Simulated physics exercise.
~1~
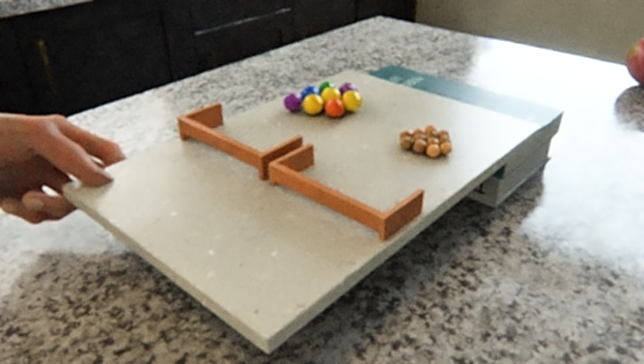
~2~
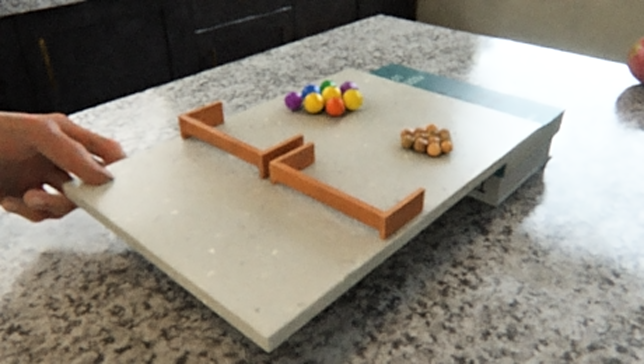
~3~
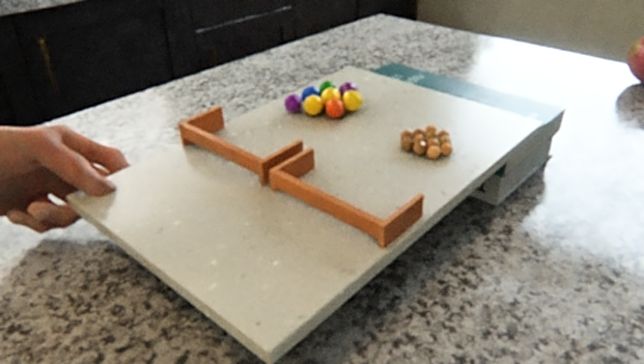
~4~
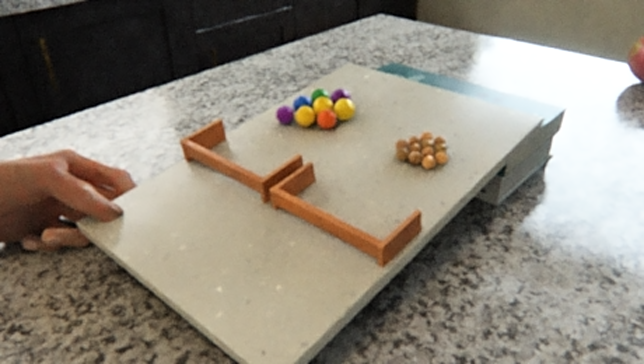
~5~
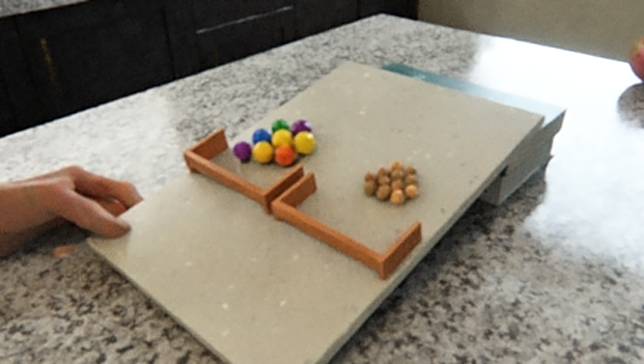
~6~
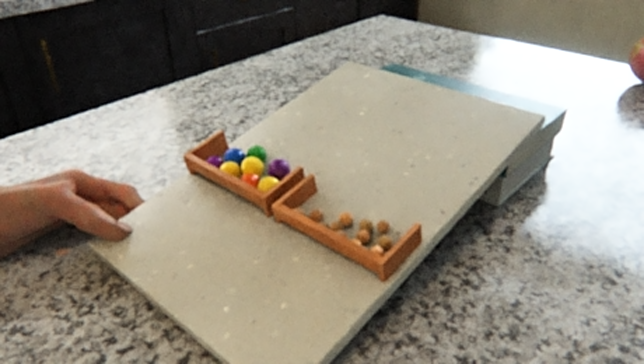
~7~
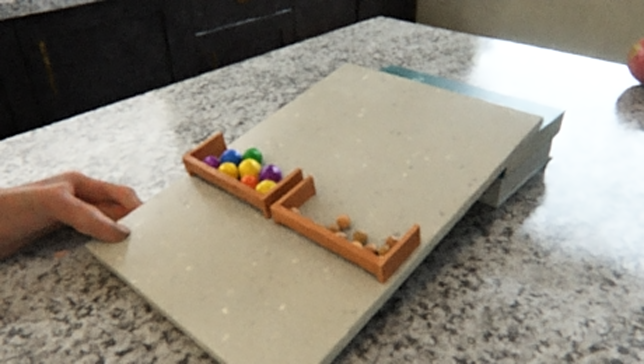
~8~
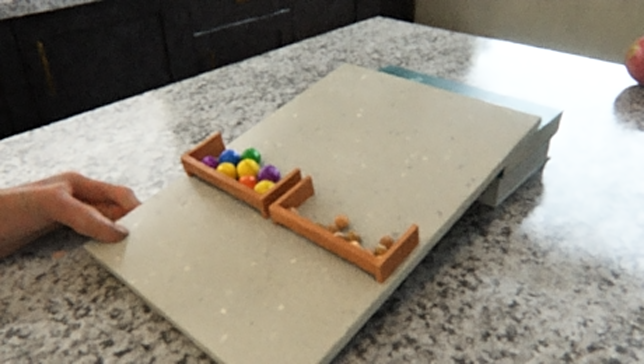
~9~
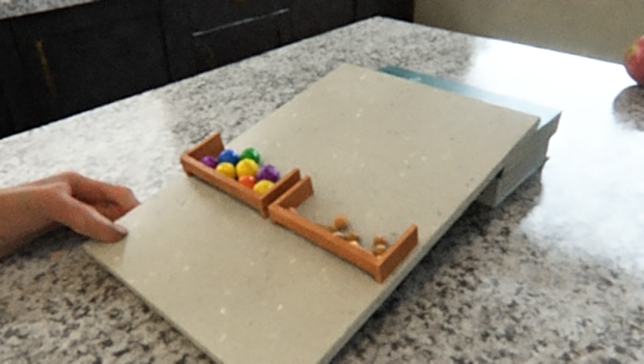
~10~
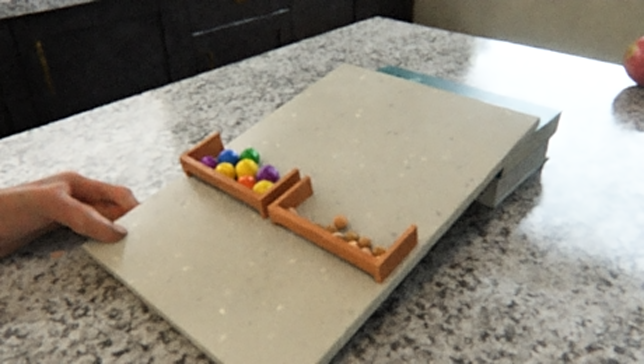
At the start, a hand holds the left end of a pale speckled board, whose far end rests on a stack on a granite counter. On the board sit a cluster of colourful balls and a cluster of small brown ones, with two orange-brown barriers farther down. The hand lowers its end, and the board tilts toward the left. Both clusters begin to slide and roll down the slope toward the barriers. The colourful balls pack against the back barrier while the brown ones spread along the front one. Finally, both groups sit held behind their barriers, the hand still touching the board.
